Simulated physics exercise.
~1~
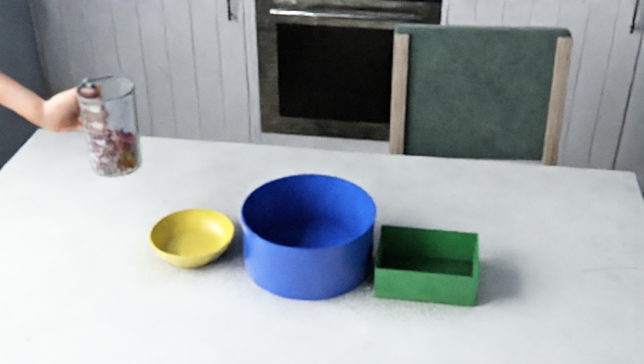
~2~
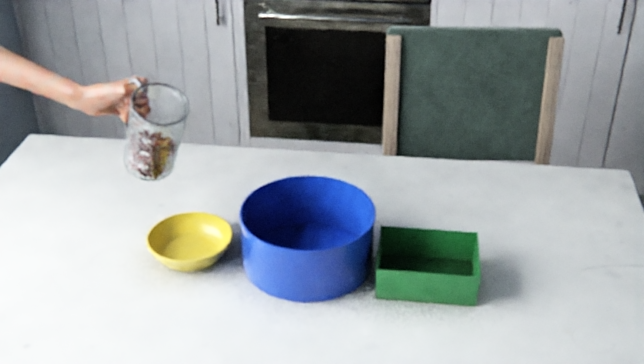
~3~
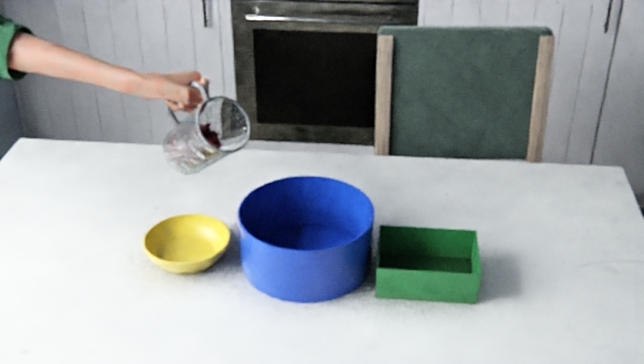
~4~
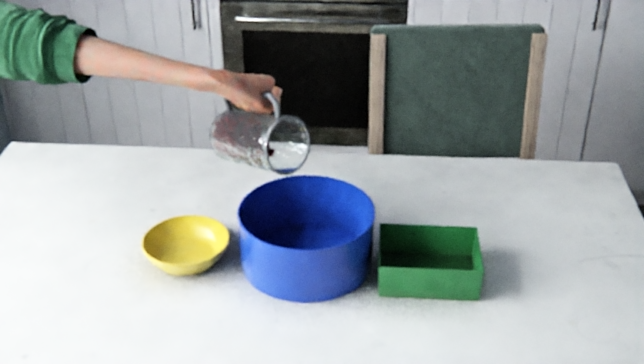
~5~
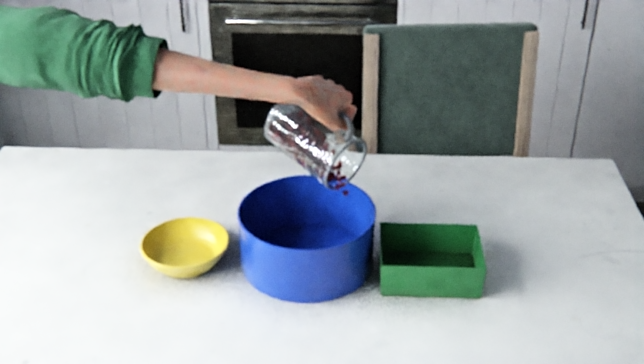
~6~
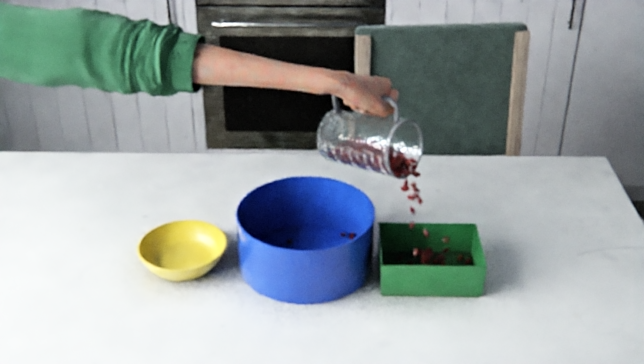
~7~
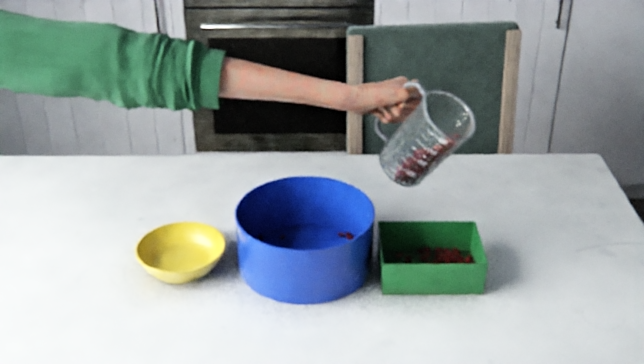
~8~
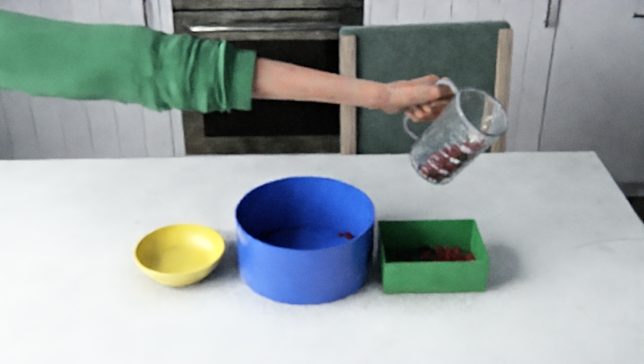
A hand in a green sleeve carries a clear glass jug of dark red beans in from the left, above a white kitchen table seen from the front and slightly above. A yellow bowl, a larger blue pot and a rectangular green tin stand in a row, with a chair and an oven behind. Moving right, the hand tips the jug further until a few beans drop into the blue pot. More beans then pour into the green tin. The hand turns the jug back and ends up holding it, still mostly full, beyond the tin, while the yellow bowl remains empty.
